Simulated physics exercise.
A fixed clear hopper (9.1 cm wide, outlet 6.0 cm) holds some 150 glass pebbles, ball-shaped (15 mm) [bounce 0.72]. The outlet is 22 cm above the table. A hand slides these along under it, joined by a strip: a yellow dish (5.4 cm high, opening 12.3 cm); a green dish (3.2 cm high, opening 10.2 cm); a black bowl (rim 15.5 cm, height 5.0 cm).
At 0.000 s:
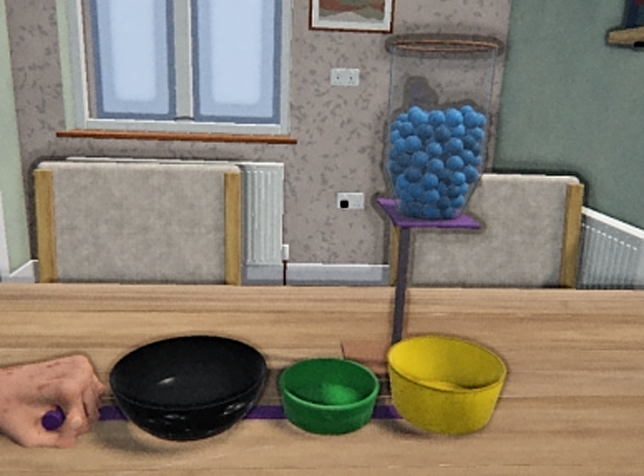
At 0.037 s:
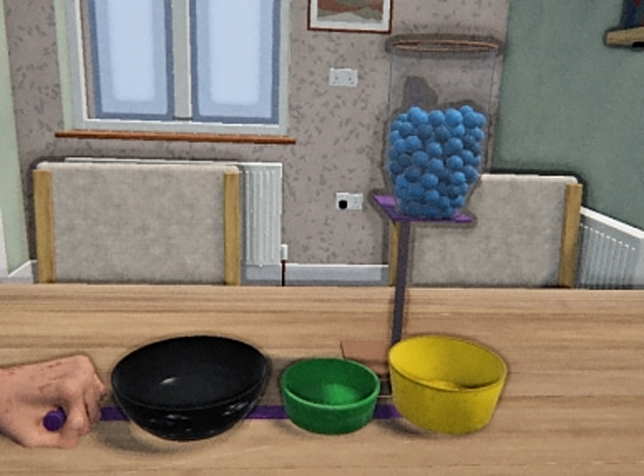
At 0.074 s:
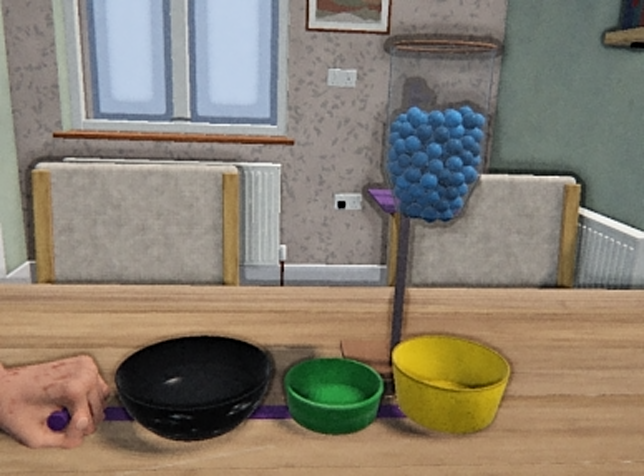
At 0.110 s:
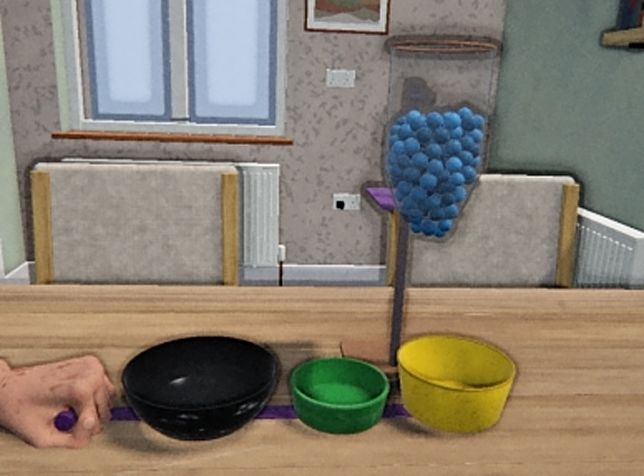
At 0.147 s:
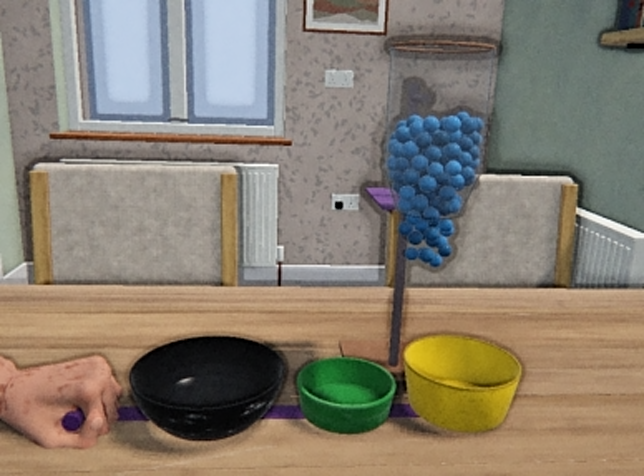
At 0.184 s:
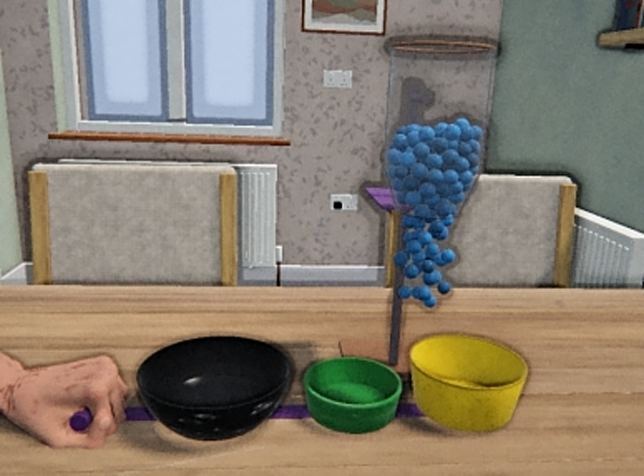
A hand slid a black bowl, a green dish and a yellow dish slightly to the right along a table, while the clear container above opened and blue balls began dropping from its bottom.
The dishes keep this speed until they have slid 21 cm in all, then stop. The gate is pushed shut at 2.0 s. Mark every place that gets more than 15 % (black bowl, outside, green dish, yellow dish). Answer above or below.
In the black bowl: Below; outside everything: Above; in the green dish: Above; in the yellow dish: Below.
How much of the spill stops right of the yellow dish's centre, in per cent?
About 30 per cent.
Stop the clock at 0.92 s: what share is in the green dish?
Some 60 per cent.
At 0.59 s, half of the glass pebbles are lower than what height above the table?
About 4 cm.
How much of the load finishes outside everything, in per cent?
About 35 per cent.
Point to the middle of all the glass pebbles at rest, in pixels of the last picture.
At about (515, 390).
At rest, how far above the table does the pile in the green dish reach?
Roughly 5.0 cm.
Then, at 0.59 s, green dish 50 %, outside 10 %, hopper 10 %, in the air 30 %; middle of all pieces on or above the table near (428, 346).
After 0.92 s, green dish 60 %, outside 35 %; middle of all pieces on or above the table near (470, 395).
After 1.23 s, green dish 55 %, outside 35 %; middle of all pieces on or above the table near (505, 395).
After 1.53 s, green dish 55 %, outside 35 %; middle of all pieces on or above the table near (521, 390).
By 3.2 s all is still; green dish 55 %, outside 35 %, black bowl 5 %, yellow dish 5 %, hopper 0 %.
